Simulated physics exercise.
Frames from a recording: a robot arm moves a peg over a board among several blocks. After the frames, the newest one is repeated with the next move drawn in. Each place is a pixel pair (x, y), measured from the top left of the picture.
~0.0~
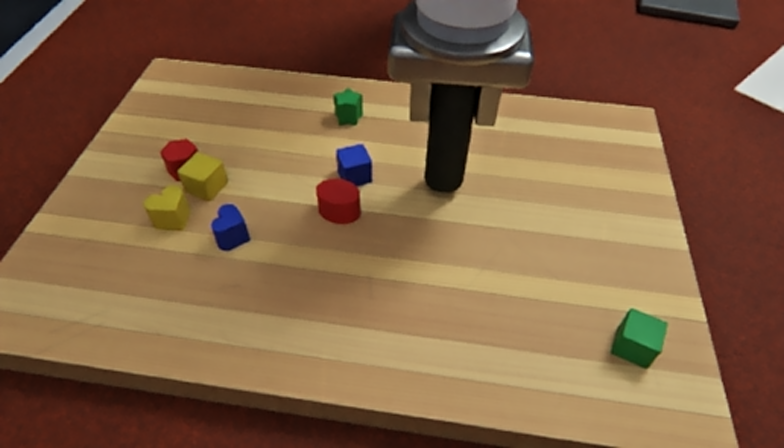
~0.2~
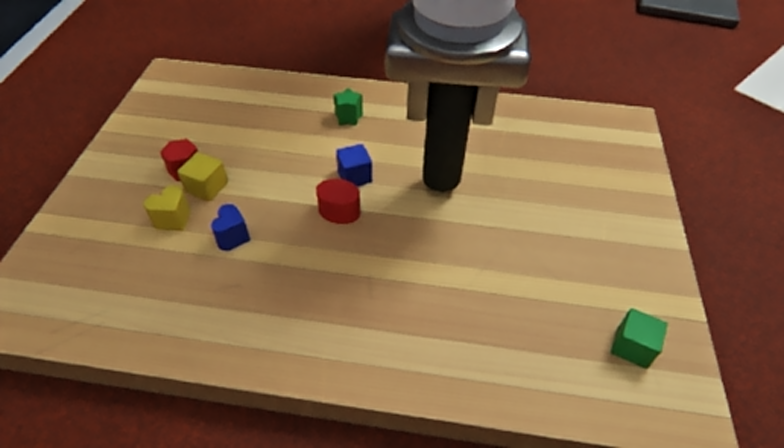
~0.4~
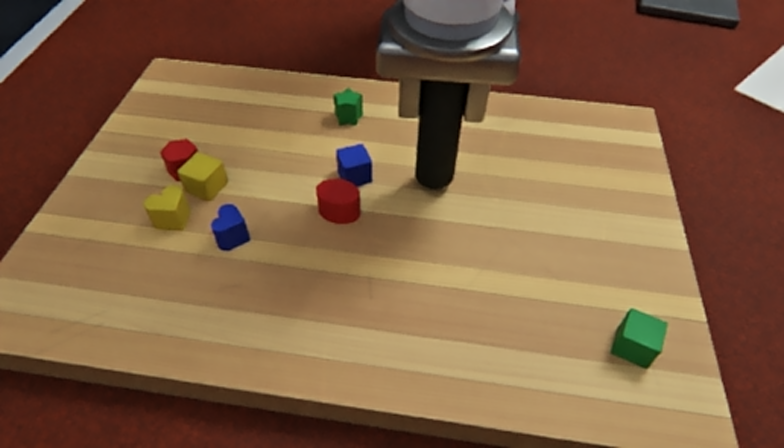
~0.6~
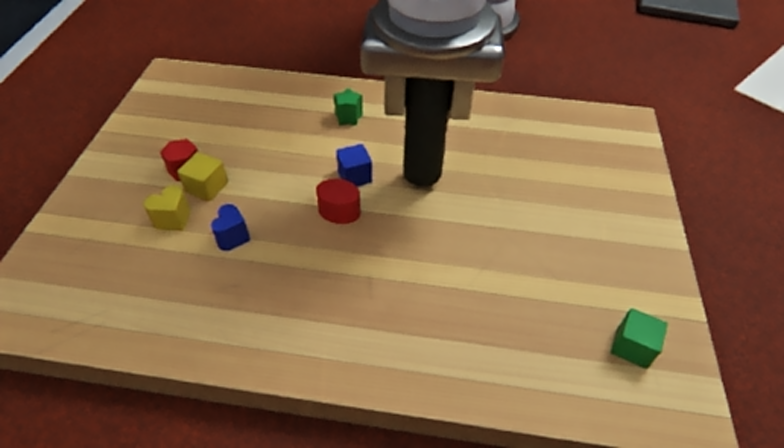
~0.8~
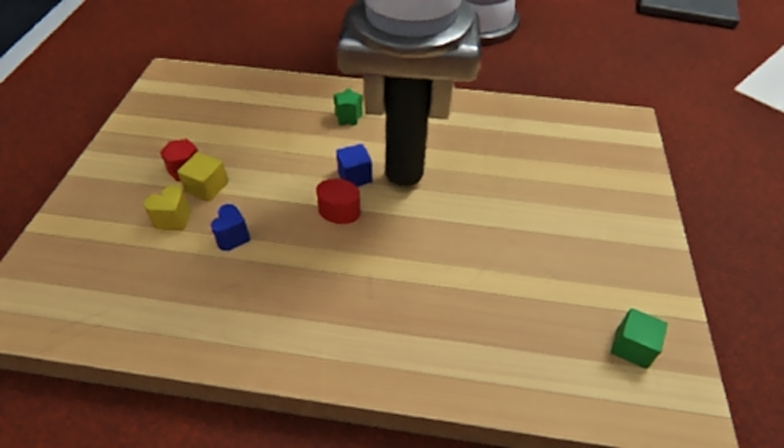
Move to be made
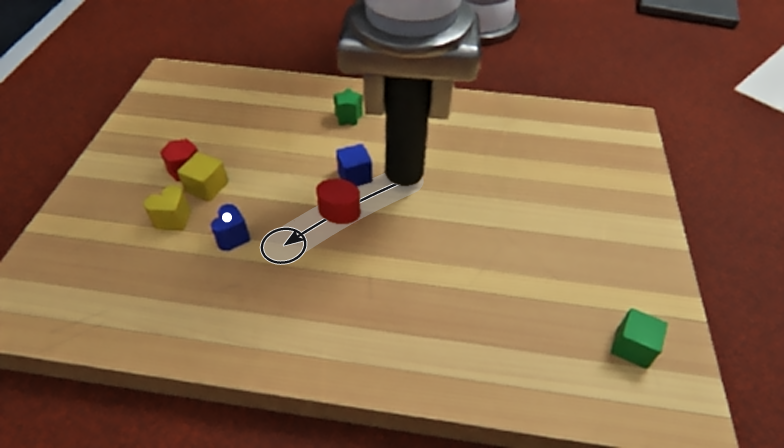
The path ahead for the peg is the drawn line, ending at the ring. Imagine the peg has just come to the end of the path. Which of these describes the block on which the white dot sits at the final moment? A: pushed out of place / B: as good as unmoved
That would be A.
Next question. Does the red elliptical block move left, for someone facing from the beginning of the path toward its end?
I'd say no.
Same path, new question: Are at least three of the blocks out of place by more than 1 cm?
It seems so.
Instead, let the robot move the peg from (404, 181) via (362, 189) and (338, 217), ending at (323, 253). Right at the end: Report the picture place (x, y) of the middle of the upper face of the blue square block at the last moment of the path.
The middle of its upper face should be somewhere near (331, 154).
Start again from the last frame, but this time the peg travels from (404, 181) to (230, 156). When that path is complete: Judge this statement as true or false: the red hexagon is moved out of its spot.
The statement is incorrect.
Drawn move, from (404, 181) over (365, 199) and (325, 220) to (284, 245); the dot is on the blue heart.
On the path given first. One third of the way, peg (364, 192); red elliptical block (330, 194); blue square block (342, 157), turned 50° clockwise.
Two thirds of the way, peg (323, 213); red elliptical block (283, 211), turned 25° clockwise; blue square block (340, 158), turned 60° clockwise.
At the end, peg (282, 238); blue heart (207, 216), turned 20° clockwise; red elliptical block (238, 226), turned 70° clockwise; blue square block (340, 158), turned 60° clockwise.
